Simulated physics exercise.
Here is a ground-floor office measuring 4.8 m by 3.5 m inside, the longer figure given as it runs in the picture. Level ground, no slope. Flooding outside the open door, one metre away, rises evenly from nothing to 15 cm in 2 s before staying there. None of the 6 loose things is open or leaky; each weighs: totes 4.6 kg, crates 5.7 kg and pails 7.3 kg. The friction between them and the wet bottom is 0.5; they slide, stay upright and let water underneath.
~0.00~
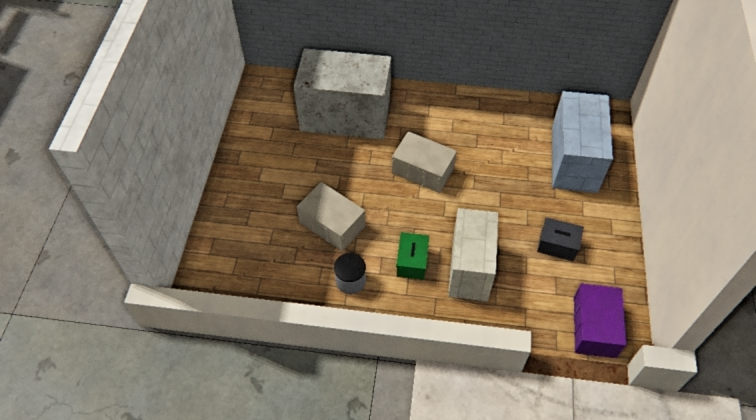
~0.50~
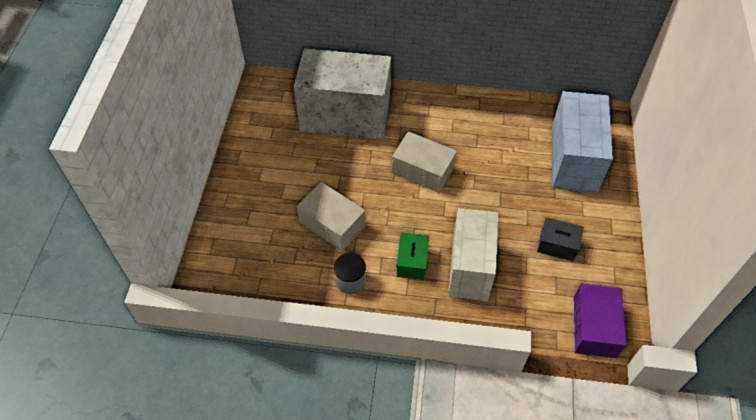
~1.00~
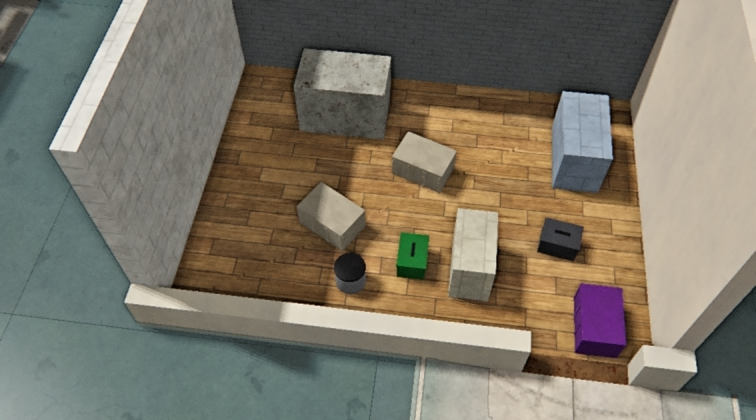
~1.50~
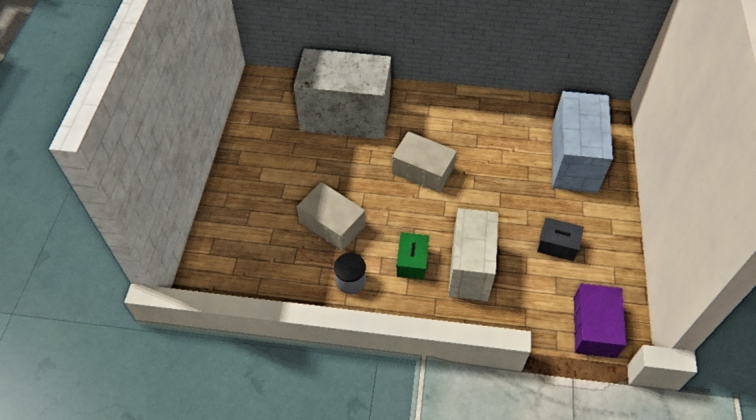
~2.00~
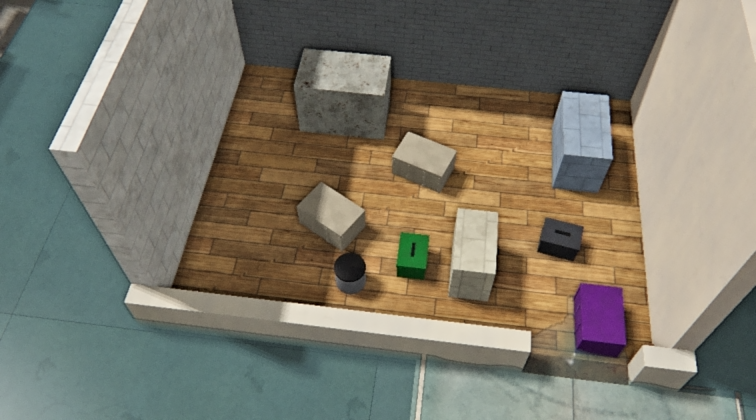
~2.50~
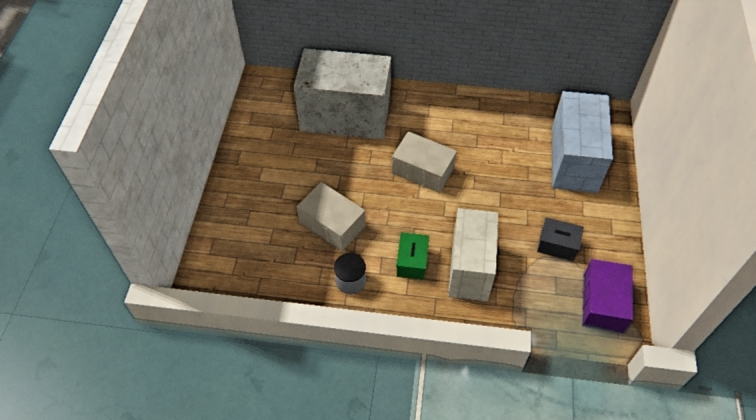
Floodwater spreading outside a small walled room, then seeping through the doorway and nudging a purple crate while other objects stay still.
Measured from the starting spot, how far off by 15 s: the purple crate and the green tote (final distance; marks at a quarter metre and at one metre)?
Looking at where they end up, the purple crate ends well away while the green tote keeps its spot.
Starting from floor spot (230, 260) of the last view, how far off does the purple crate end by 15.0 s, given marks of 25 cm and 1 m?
So it budges only slightly.
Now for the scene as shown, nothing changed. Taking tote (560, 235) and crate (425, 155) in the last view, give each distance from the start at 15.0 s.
One is off by 350 cm, the other by 250 cm, in the order asked.
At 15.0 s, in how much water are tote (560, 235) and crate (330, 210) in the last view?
Some 10 cm at the first, some 7 cm at the second.
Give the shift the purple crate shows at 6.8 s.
300 cm, give or take.
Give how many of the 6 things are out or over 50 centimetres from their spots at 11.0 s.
Result: 4.
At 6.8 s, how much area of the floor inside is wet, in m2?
About 9.5 m2.
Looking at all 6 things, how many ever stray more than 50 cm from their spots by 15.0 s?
The total is 4.
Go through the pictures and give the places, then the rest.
In the first picture, the purple crate at (603, 313) rests on the ground; the green tote at (413, 250) rests on the ground; 0.0 m2 under water; 0 of 6 have shifted.
In the second picture, the purple crate at (603, 313) rests on the ground; the green tote at (413, 250) rests on the ground; water covers 0.0 m2; 0 of 6 have shifted.
In the third picture, the purple crate at (603, 313), on the bottom; the green tote at (413, 250), on the bottom; 0.0 m2 under water; 0 of 6 have shifted.
In the fourth picture, the purple crate at (603, 313) rests on the ground; the green tote at (413, 250), on the bottom; water covers 0.0 m2; 0 of 6 have shifted.
In the fifth picture, the purple crate at (603, 313) rests on the ground; the green tote at (413, 250) rests on the ground; water covers 0.2 m2; 0 of 6 have shifted.
In the sixth picture, the purple crate at (612, 288) rests on the ground, 29 cm from its start; the green tote at (413, 250), on the bottom; 0.9 m2 under water; 1 of 6 have shifted.
After 3.5 s the purple crate is near (630, 221), 1.1 m from its start, afloat; the green tote is near (413, 250), 0.0 m from its start, aground; 1 afloat.
After 6.8 s the purple crate is near (579, 93), 2.8 m from its start, afloat; the green tote is near (413, 250), 0.0 m from its start, aground; 2 afloat.
After 11.0 s the purple crate is near (415, 75), 3.5 m from its start, afloat; the green tote is near (413, 250), 0.0 m from its start, aground; 2 afloat.
After 15.0 s the purple crate is near (415, 76), 3.5 m from its start, afloat; the green tote is near (418, 247), 0.1 m from its start, afloat; 5 afloat.
